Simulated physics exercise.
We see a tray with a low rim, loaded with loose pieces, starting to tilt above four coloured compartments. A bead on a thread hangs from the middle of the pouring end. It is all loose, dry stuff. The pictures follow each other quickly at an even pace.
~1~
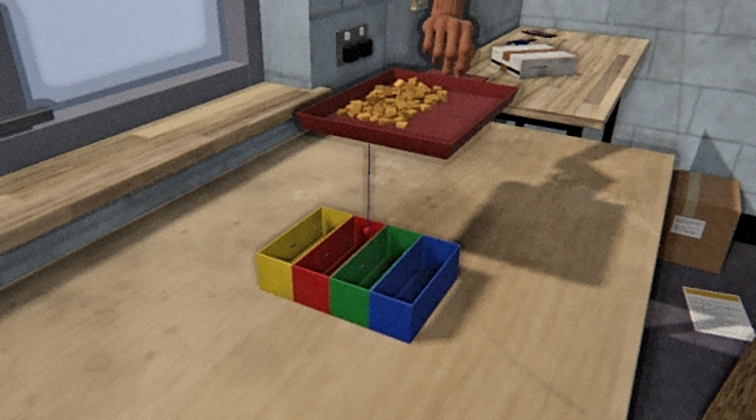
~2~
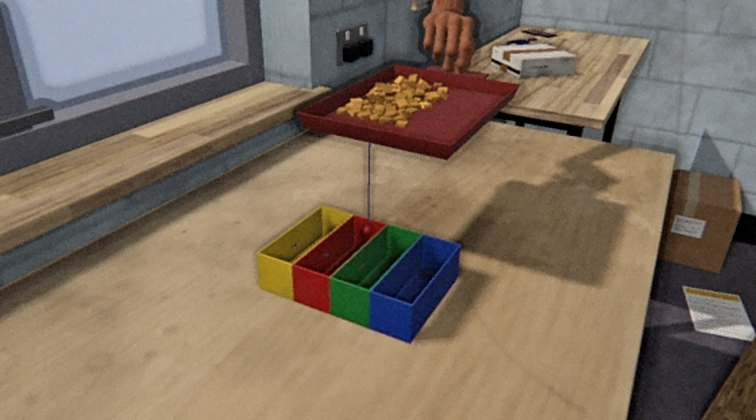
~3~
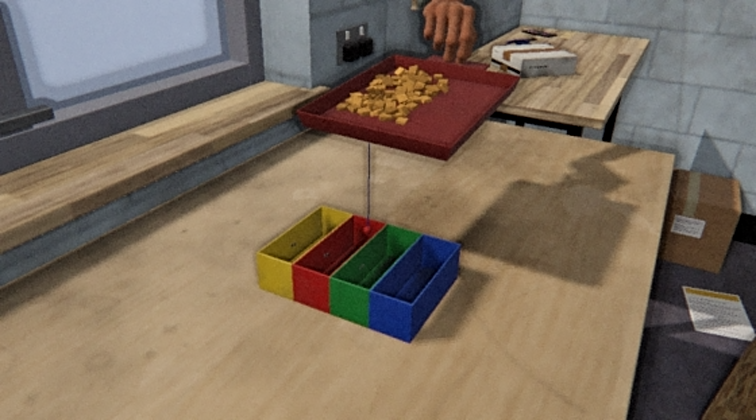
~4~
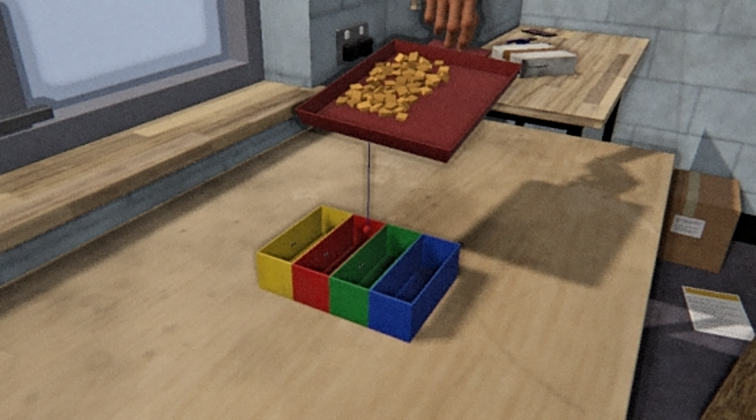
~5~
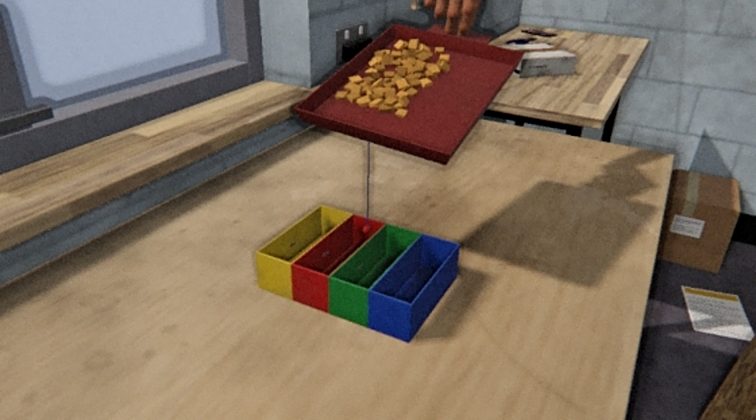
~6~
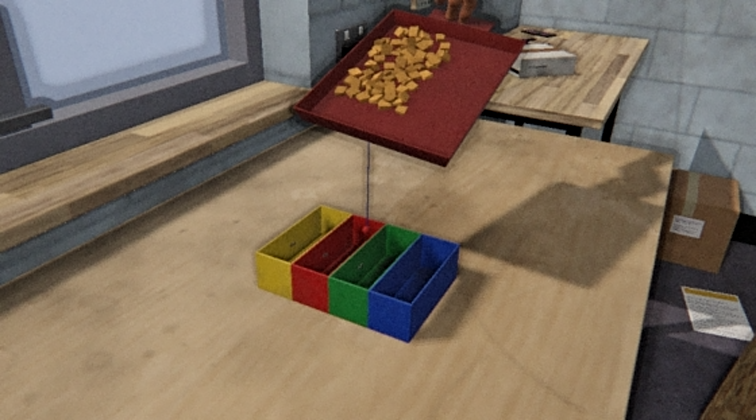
A hand behind a red tray of cereal squares raised its far side, slowly at first and then more steeply, above yellow, red, green and blue compartments, while the near right corner dipped lowest.
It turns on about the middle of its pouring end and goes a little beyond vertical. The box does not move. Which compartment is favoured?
The blue cell gets the most.
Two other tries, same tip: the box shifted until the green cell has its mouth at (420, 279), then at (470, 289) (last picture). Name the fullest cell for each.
The first try: That green cell. The second: The cell in red.
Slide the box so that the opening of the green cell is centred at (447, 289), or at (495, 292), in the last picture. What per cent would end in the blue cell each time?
The first gives 0 %, the second 0 %.
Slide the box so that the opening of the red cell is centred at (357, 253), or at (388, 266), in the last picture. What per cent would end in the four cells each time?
In turn 100 and 100 in a hundred.
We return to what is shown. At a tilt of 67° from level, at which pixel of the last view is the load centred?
Near (401, 139).
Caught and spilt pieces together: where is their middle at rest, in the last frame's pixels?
Close to (402, 303).
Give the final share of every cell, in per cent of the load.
About: Yellow cell 0, red cell 10, green cell 20, blue cell 50 per cent.
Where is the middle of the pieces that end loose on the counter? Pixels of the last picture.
At about (464, 343).
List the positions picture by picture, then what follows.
The first frame shows corners of the pouring end near (303, 113) and (448, 142), level; middle of the load near (401, 100), cereal squares; bead on its thread near (368, 231); yellow cell near (275, 274); red cell near (311, 286); green cell near (349, 300); blue cell near (390, 314).
The second frame shows corners of the pouring end near (303, 112) and (448, 142), level; middle of the load near (401, 97).
The third frame shows corners of the pouring end near (303, 110) and (448, 144), tipped barely, lowest at the right corner; middle of the load near (401, 91).
The fourth frame shows corners of the pouring end near (302, 108) and (448, 147), tipped a little, lowest at the right corner; middle of the load near (402, 82).
The fifth frame shows corners of the pouring end near (301, 107) and (447, 150), tipped a little, lowest at the right corner; middle of the load near (401, 72).
The sixth frame shows corners of the pouring end near (300, 106) and (446, 153), tipped clearly, lowest at the right corner; middle of the load near (401, 64); yellow cell near (274, 273); red cell near (310, 285); green cell near (348, 299); blue cell near (389, 313).
Shortly afterwards, tray tipped steeply; all but a few on the tray; a little falling or outside the box.
Next, tray tipped past a quarter turn; a little on the tray; near a third in the blue cell; near a quarter in the green cell; a little in the red cell; only a few in the yellow cell; near a third falling or outside the box.
Some moments later, tray tipped past a quarter turn; near half in the blue cell; near a quarter in the green cell; a little in the red cell; only a few in the yellow cell; near a quarter falling or outside the box.
In the end, tray tipped past a quarter turn; near half in the blue cell; near a quarter in the green cell; a little in the red cell; only a few in the yellow cell; near a quarter outside the box.
